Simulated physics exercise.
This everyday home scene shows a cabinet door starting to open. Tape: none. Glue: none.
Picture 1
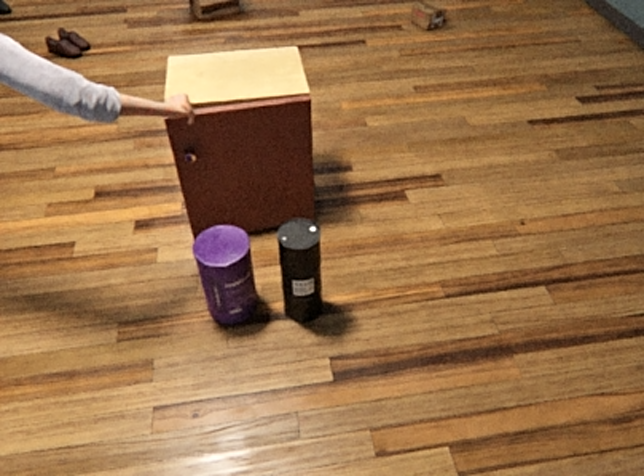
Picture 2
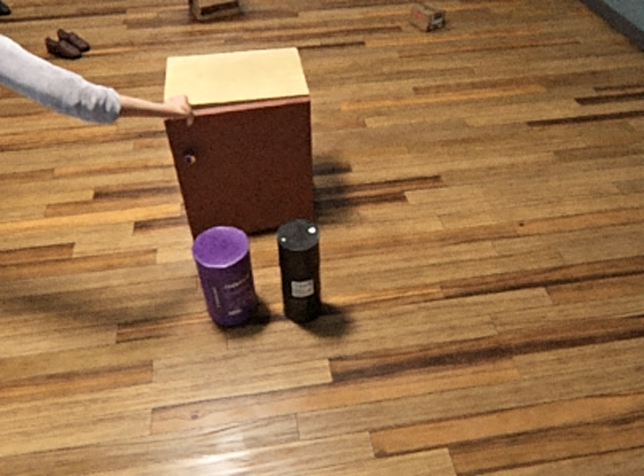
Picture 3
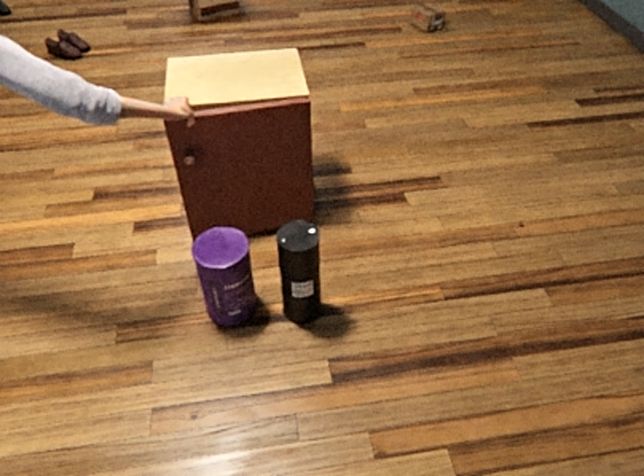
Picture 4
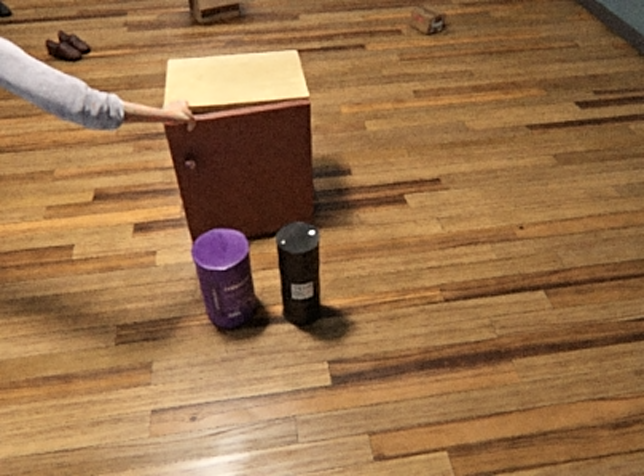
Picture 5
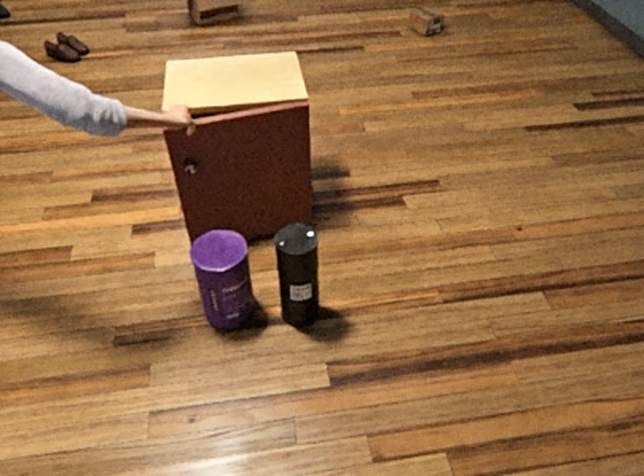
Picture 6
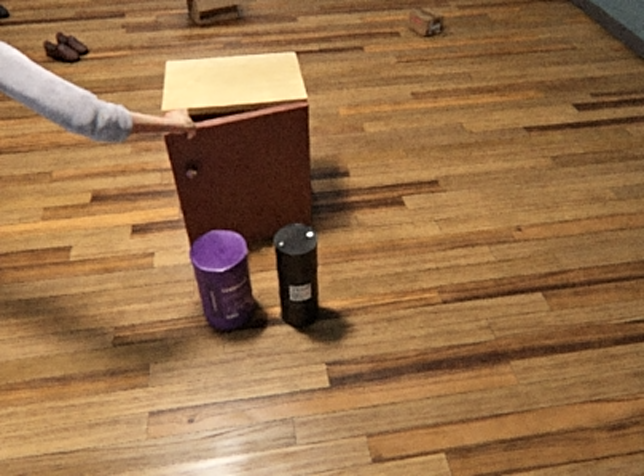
The clip shows a hand gripping the top edge of a reddish-brown cabinet door and slowly pulling it slightly open, while a purple container and a black canister stand still on the wooden floor in front.
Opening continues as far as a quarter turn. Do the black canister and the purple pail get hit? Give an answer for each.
Here the black canister gets shoved and the purple pail gets shoved.
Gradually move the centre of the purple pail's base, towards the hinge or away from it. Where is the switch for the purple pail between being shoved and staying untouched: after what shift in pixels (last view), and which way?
20 pixels left.
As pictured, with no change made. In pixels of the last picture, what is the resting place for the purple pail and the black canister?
Purple pail: (262, 317); black canister: (351, 281).
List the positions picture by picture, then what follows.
In the first frame, door 4° open; black canister (301, 273); purple pail (227, 276); door (248, 177).
In the second frame, door 4° open; purple pail (227, 278); door (247, 178).
In the third frame, door 5° open; black canister (300, 275); door (247, 179).
In the fourth frame, door 7° open; purple pail (226, 280); door (248, 182).
In the fifth frame, door 9° open; black canister (298, 278); door (247, 185).
In the sixth frame, door 12° open; black canister (298, 278); purple pail (224, 281); door (248, 187).
Then, 1.04 s on from there, door 46° open; black canister at rest near (298, 278); purple pail displaced a little near (241, 296).
Then, 1.58 s on from there, door 64° open; black canister at rest near (298, 278); purple pail displaced about its own width near (262, 316).
Then, 2.08 s on from there, door 80° open; black canister displaced about its own width near (329, 281); purple pail displaced about its own width near (262, 317).
In the end, the black canister is pushed along, near (351, 281); the purple pail is pushed along, near (262, 317).
